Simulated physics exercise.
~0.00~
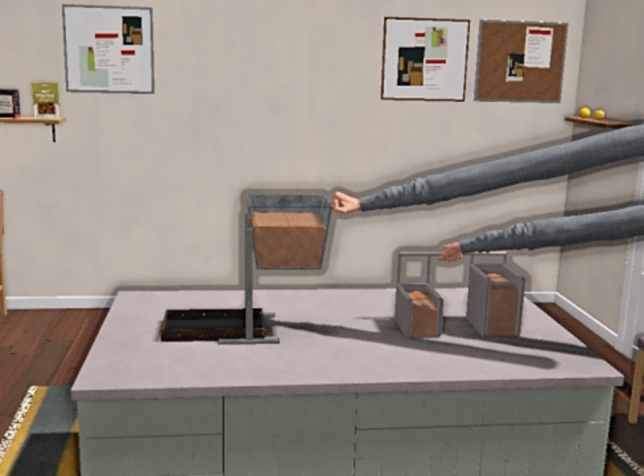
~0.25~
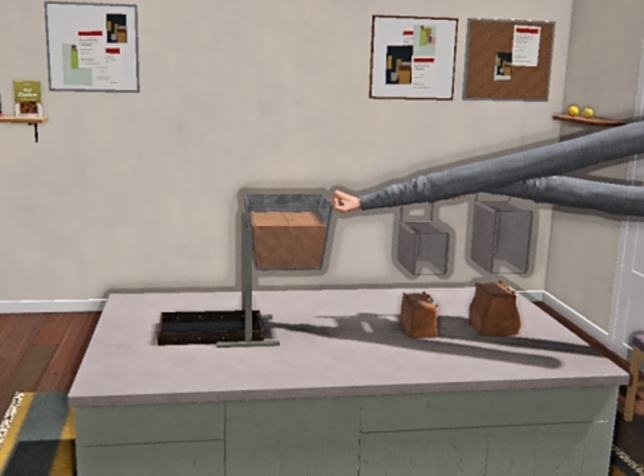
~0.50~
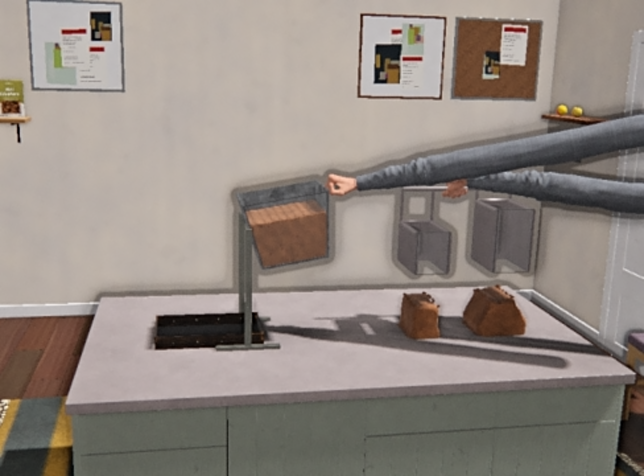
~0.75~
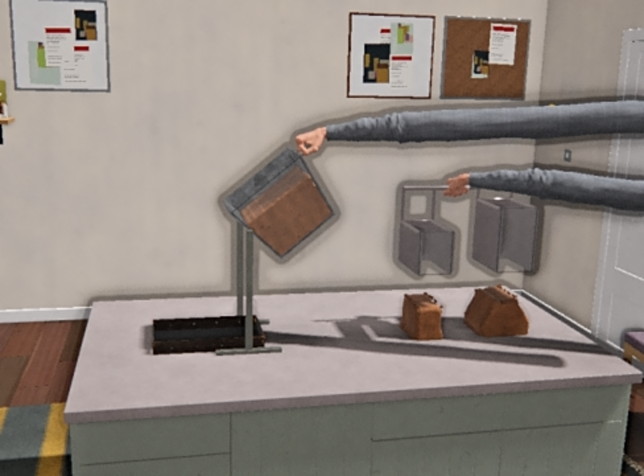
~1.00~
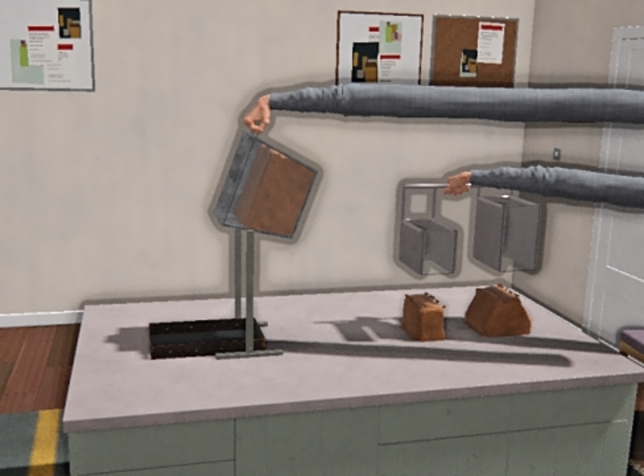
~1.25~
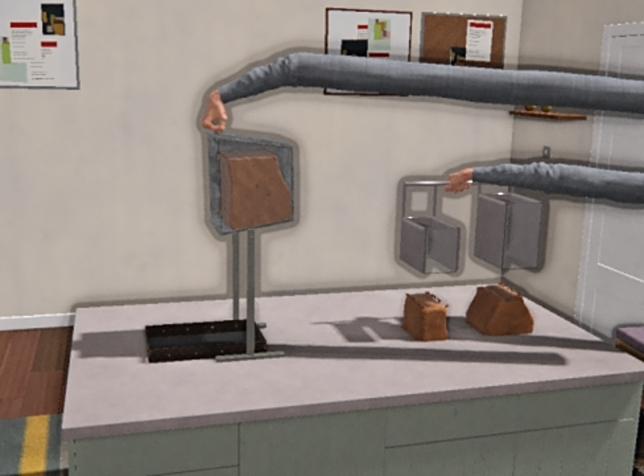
Hands lifting molds off two brown clay blocks, the taller one slumping, then tipping a clay-filled tub leftward onto its side.
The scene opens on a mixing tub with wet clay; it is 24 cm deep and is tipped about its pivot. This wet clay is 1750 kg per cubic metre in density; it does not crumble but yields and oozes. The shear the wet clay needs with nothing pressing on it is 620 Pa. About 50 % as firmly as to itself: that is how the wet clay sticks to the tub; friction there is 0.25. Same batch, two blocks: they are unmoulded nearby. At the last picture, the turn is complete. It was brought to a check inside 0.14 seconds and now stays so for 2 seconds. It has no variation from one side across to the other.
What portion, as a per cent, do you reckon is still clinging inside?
I reckon close to 45 % is still clinging.
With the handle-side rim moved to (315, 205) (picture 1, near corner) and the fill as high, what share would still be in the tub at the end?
Around 65 percent would still be in the tub at the end.
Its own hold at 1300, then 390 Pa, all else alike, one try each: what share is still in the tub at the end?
It'd be some 45 percent the first time and some 40 percent the second.
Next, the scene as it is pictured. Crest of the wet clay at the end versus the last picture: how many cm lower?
The top ends up some 12 cm below its level in the last picture.
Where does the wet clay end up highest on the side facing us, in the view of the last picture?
The highest point is near (271, 192) in the last picture.
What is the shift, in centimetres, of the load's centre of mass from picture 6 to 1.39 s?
The distance comes to some 7 cm.
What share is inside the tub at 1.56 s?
Around 50 per cent.
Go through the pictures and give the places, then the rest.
In the first frame, handle-side rim at (330, 206), tilt 0 degrees; highest point of the wet clay at (320, 225); test blocks 14 cm, 21 cm high (left to right).
In the second frame, handle-side rim at (331, 205), tilt 0 degrees; highest point of the wet clay at (320, 225); test blocks 14 cm, 18 cm high (left to right).
In the third frame, handle-side rim at (327, 191), tilt 10 degrees; highest point of the wet clay at (321, 213); test blocks 14 cm, 15 cm high (left to right).
In the fourth frame, handle-side rim at (299, 156), tilt 39 degrees; highest point of the wet clay at (306, 178); test blocks 14 cm, 15 cm high (left to right).
In the fifth frame, handle-side rim at (254, 139), tilt 70 degrees; highest point of the wet clay at (272, 153); test blocks 14 cm, 15 cm high (left to right).
In the sixth frame, handle-side rim at (217, 141), tilt 92 degrees; highest point of the wet clay at (273, 157); test blocks 14 cm, 15 cm high (left to right).
By 1.39 s, the tub is at 92 degrees and holds 84 %.
By 1.56 s, the tub is at 92 degrees and holds 51 %.
By 1.73 s, the tub is at 92 degrees and holds 45 %.
By 1.90 s, the tub is at 92 degrees and holds 45 %.
By 3.25 s, at the end, the tub is at 92 degrees and holds 45 %.
